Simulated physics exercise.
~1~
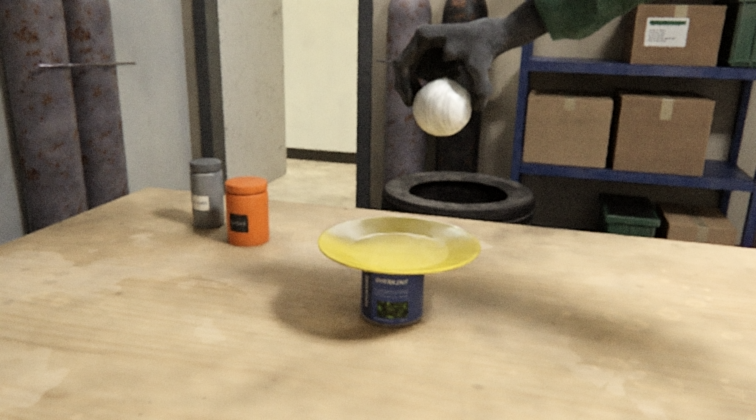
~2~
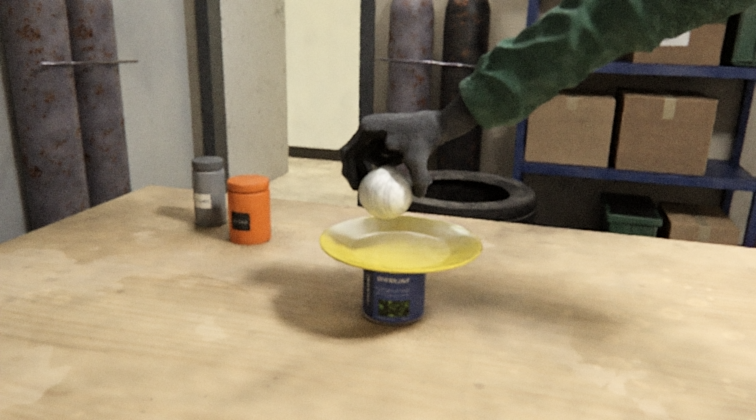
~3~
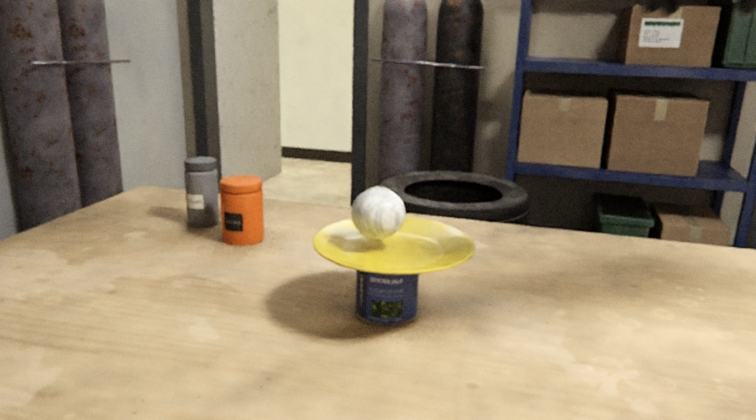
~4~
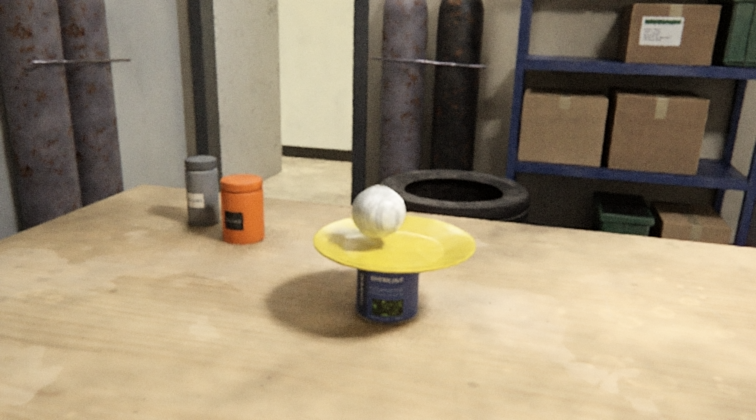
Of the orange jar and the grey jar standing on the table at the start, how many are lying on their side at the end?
None of them are. Both the orange jar and the grey jar are still standing upright at the end.
